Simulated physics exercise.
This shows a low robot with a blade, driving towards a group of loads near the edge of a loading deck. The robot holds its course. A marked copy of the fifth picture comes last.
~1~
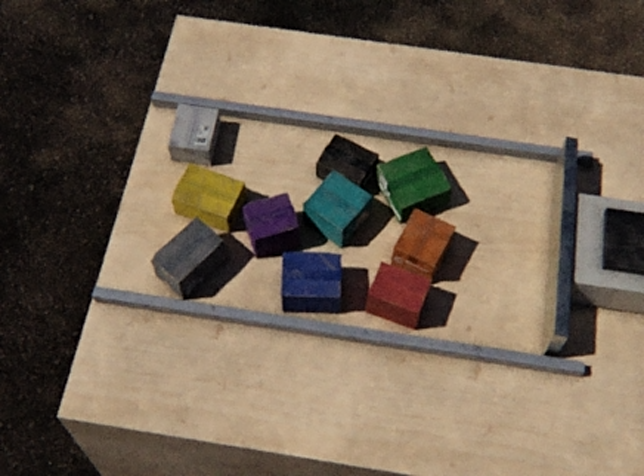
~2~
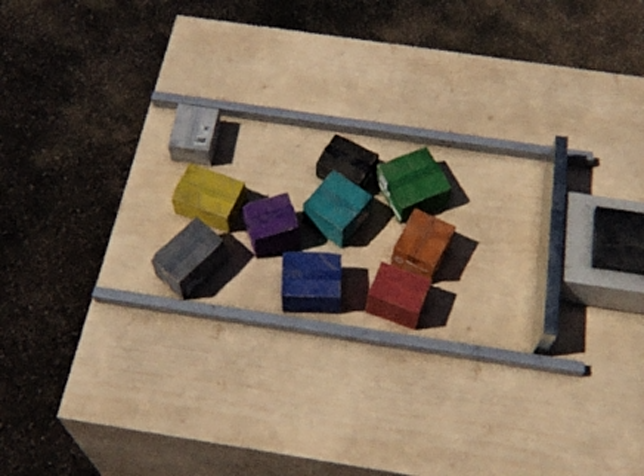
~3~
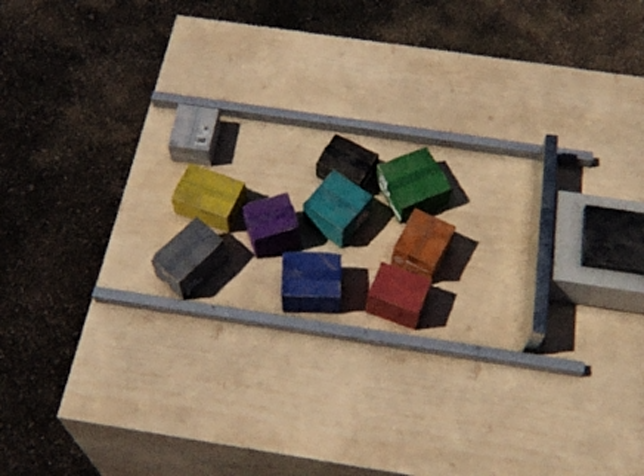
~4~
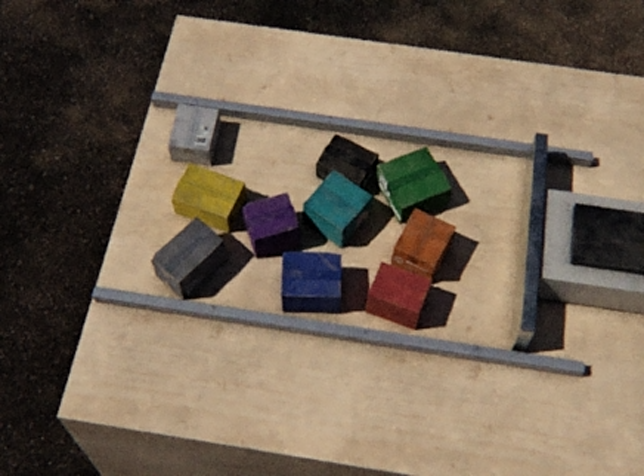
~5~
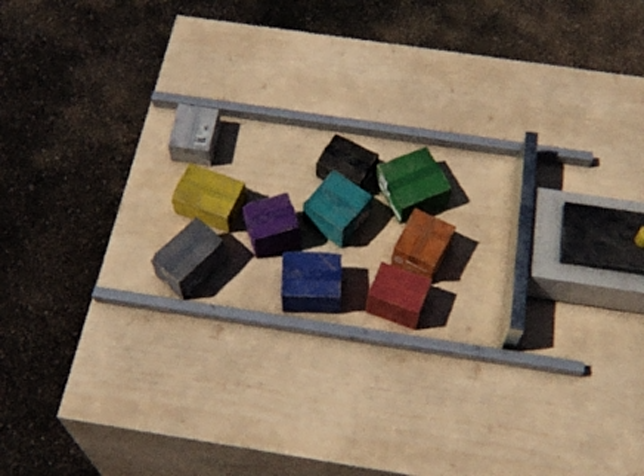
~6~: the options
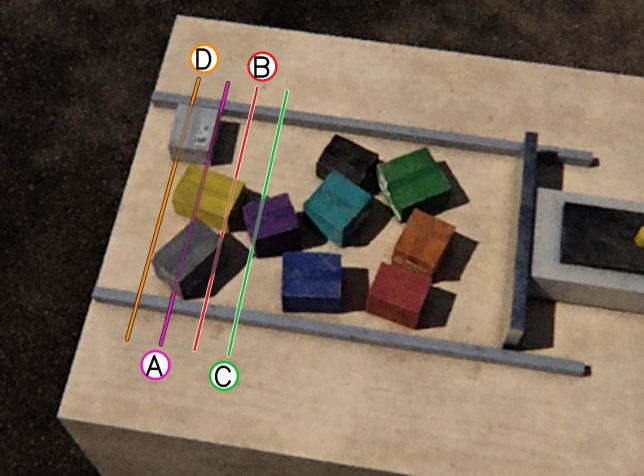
A low robot with a wide dark blade crept a short way left between two rails on a pale deck, while the scattered colored blocks ahead of it stayed still, untouched.
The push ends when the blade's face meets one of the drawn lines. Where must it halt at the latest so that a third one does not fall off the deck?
It can go as far as C.
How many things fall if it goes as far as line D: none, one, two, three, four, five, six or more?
Six or more.
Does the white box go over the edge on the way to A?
Yes.
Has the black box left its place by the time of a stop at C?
Yes.
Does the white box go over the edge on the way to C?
No.
On the marked copy, A at (197, 205); B at (228, 209); C at (260, 214); D at (165, 200).
Taking C. A third of the way, robot (505, 223); red crate (384, 296); black box (329, 159).
Two thirds of the way, robot (409, 209); grey parcel (184, 255); yellow box (202, 196).
When it is over, robot (338, 198); white box (151, 127); grey parcel (118, 242); none fallen.
As for the rest, A drops five; B drops three; D drops seven.
